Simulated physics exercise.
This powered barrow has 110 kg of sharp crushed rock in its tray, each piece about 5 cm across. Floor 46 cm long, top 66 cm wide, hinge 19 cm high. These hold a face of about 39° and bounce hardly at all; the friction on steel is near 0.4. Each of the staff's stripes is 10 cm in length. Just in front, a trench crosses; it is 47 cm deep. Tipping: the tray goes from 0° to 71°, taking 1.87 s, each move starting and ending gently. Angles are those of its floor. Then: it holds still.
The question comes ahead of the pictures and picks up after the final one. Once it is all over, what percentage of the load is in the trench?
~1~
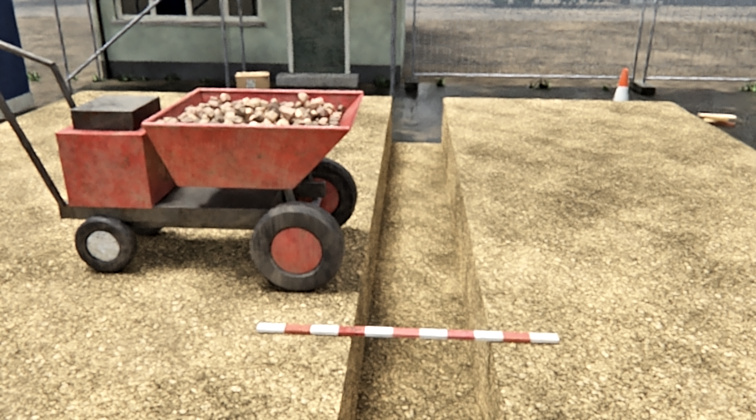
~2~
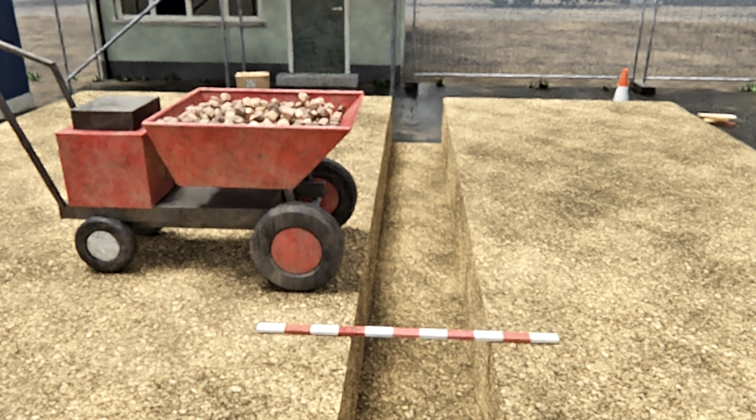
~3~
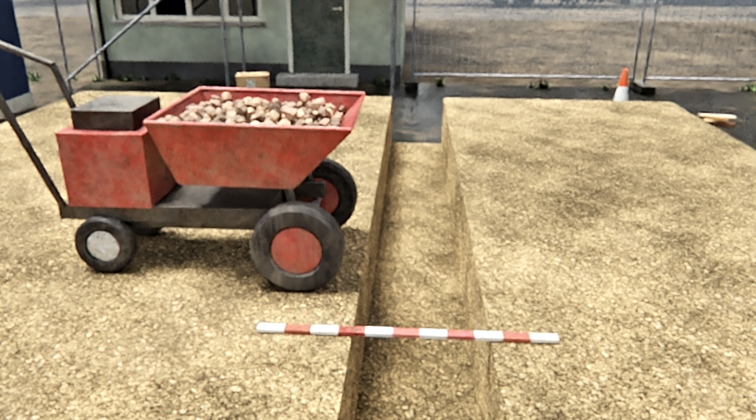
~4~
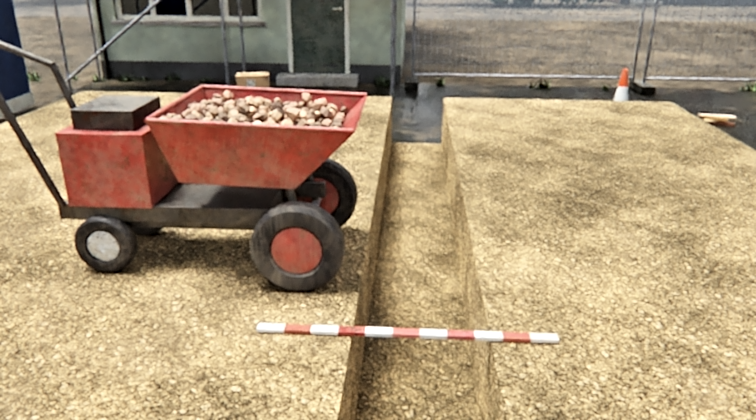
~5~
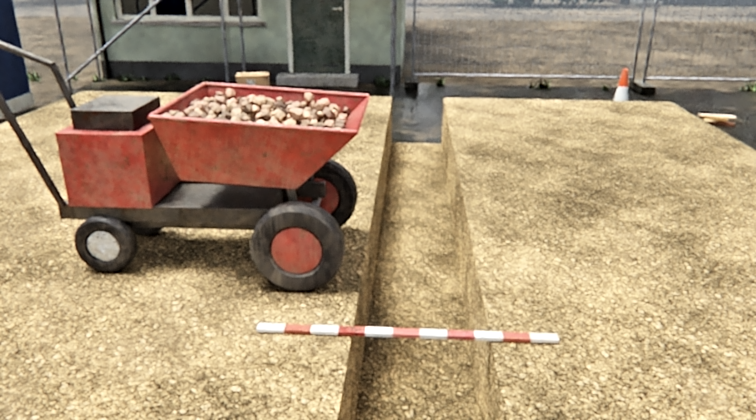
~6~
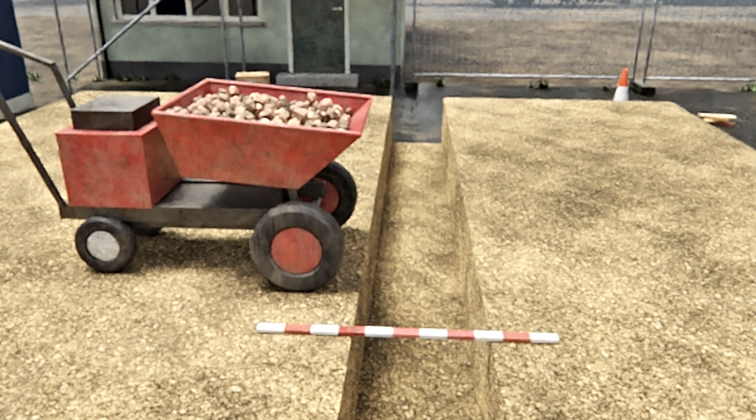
Roughly 86 percent of the load is in the trench.
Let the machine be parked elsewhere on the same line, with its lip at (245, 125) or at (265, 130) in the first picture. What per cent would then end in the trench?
About 95 and 100 per cent.
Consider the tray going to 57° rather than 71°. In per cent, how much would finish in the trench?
In that case around 35 percent.
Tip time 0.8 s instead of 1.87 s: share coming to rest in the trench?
In that case some 70 per cent.
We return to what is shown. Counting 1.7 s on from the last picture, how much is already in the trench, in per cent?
35 per cent, give or take.
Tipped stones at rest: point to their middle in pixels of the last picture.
Resting centre: About (447, 332).
Then, 1.1 s after the last picture the floor is at 60°, 100 % in the tray; the foremost stones are at (446, 227).
Then, 1.7 s after the last picture the floor is at 71°, 58 % in the tray, 35 % in the trench, 7 % past the trench; the foremost stones are at (516, 251).
Then, 2.0 s after the last picture the floor is at 71°, 27 % in the tray, 58 % in the trench, 15 % past the trench; the foremost stones are at (553, 256).
Then, 4.0 s after the last picture the floor is at 71°, 0 % in the tray, 86 % in the trench, 14 % past the trench; the foremost stones are at (567, 263).
